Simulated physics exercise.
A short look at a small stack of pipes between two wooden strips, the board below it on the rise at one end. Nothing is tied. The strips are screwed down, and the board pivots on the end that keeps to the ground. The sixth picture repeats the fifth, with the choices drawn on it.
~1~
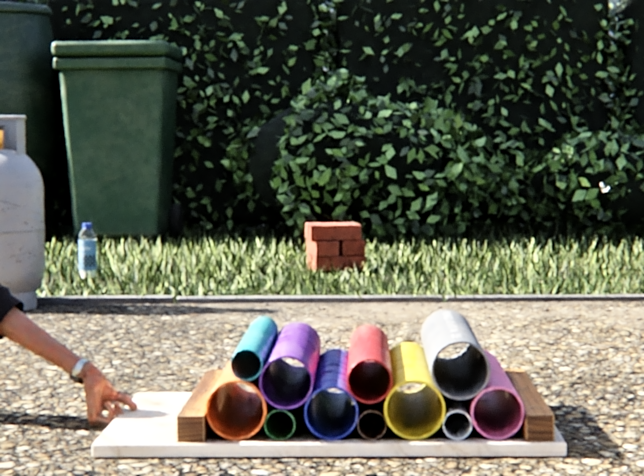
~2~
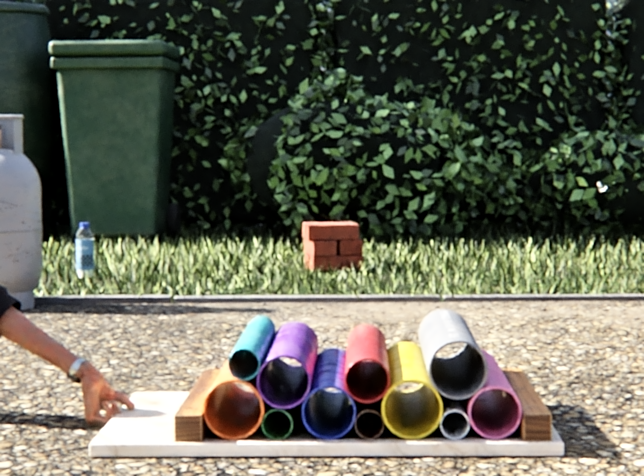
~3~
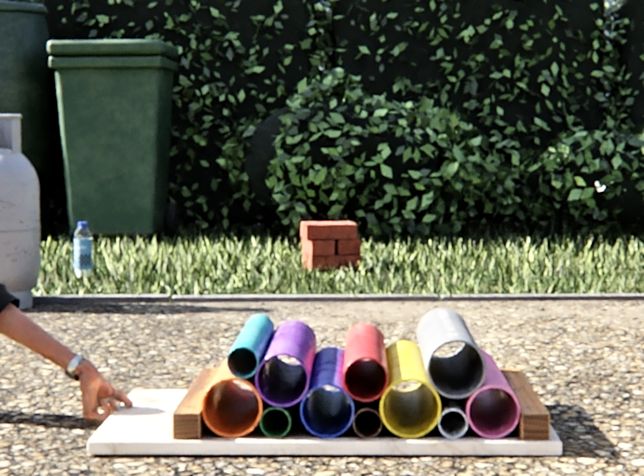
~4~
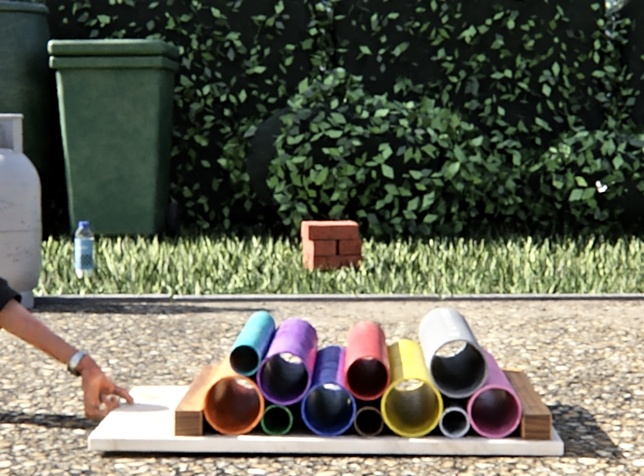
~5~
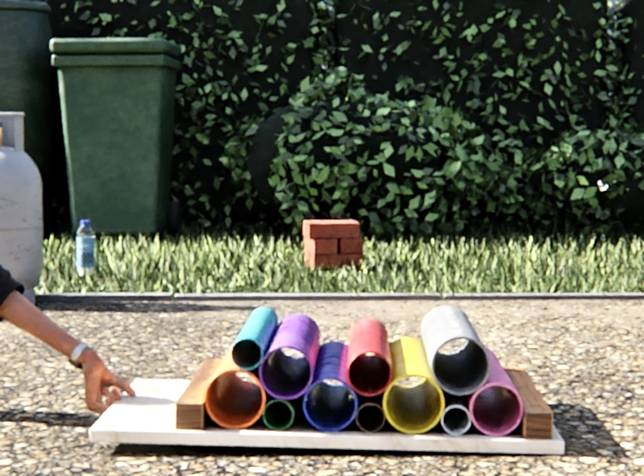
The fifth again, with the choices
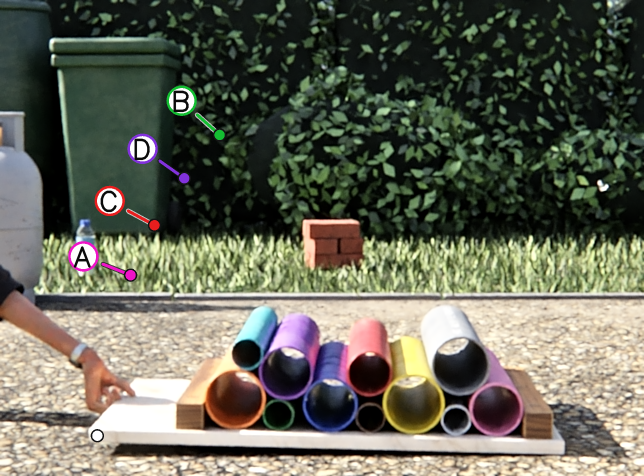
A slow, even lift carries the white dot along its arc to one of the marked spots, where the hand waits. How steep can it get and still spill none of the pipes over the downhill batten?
Mark D is as high as it can go.
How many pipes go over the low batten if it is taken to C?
The count is none.
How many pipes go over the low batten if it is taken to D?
At D the number is none.
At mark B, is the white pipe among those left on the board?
The white pipe: Yes.
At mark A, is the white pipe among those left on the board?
The white pipe: Yes.
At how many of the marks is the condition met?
The number is three.
On the marked copy, A at (131, 275); B at (220, 135); C at (155, 225); D at (184, 178); the white dot at (97, 436).
With D. Early on, board at 23°.
Further on, board at 36°.
At the end, board at 36°, none over the low batten.
As for the rest, A none over the low batten; B two over the low batten (purple, grey); C none over the low batten.
